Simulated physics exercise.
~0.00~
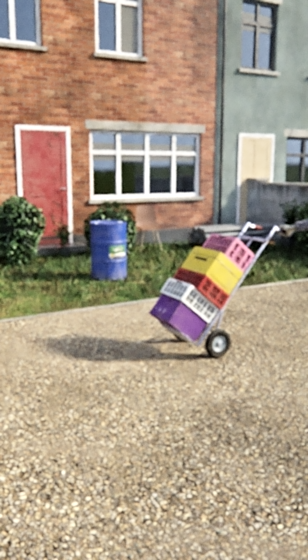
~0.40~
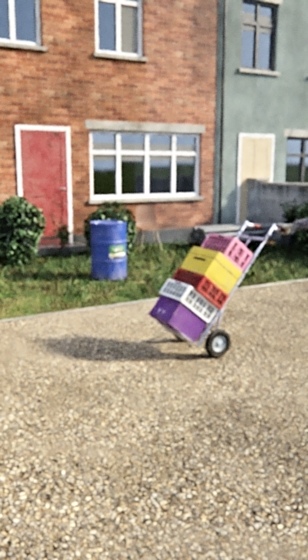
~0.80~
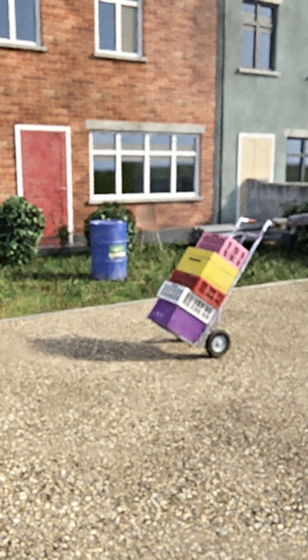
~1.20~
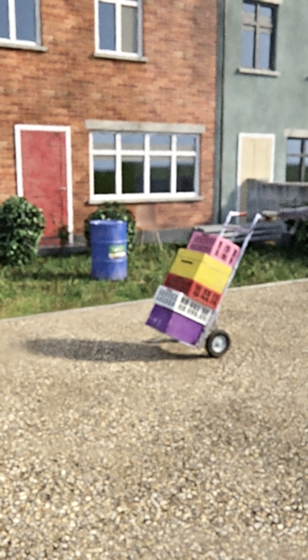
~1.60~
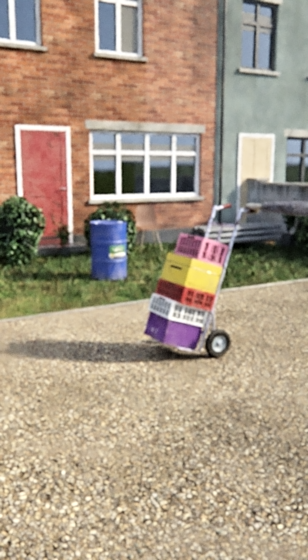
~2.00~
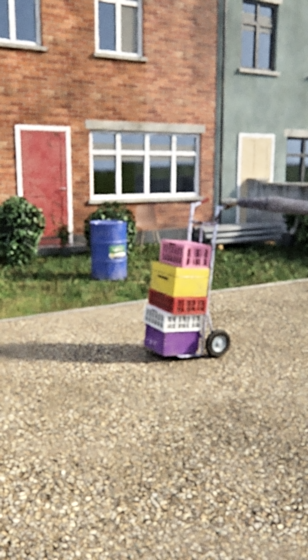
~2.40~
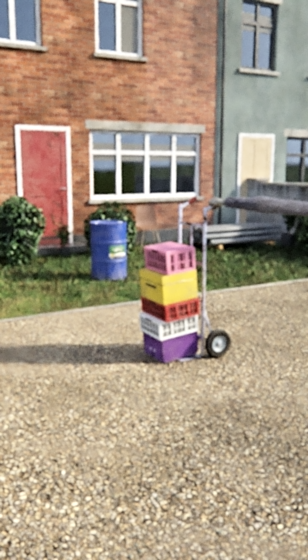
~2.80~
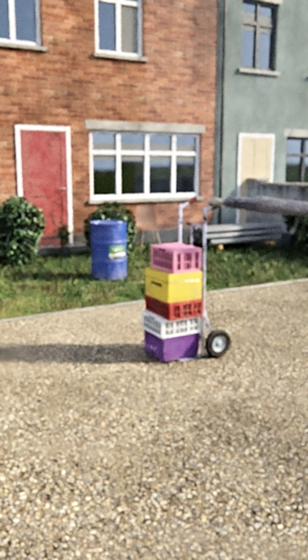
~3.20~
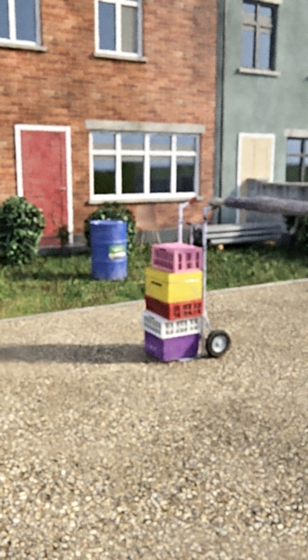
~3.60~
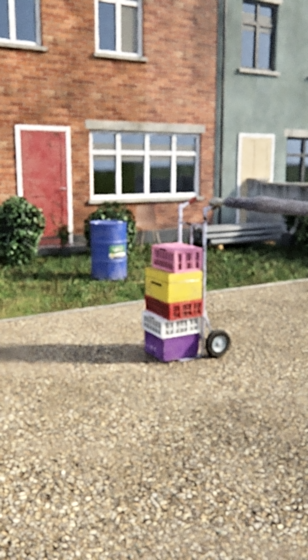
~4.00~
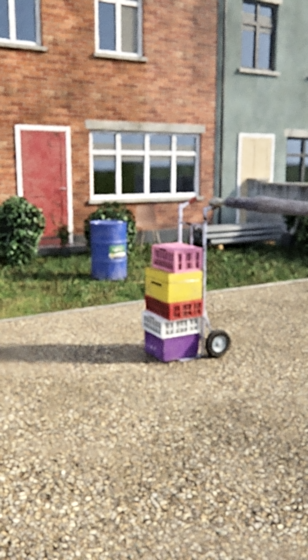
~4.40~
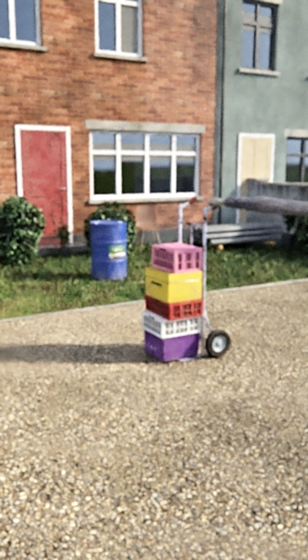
Paved yard before brick house, a tilted hand truck swinging upright with five stacked crates and boxes, rocking slightly, then standing still.
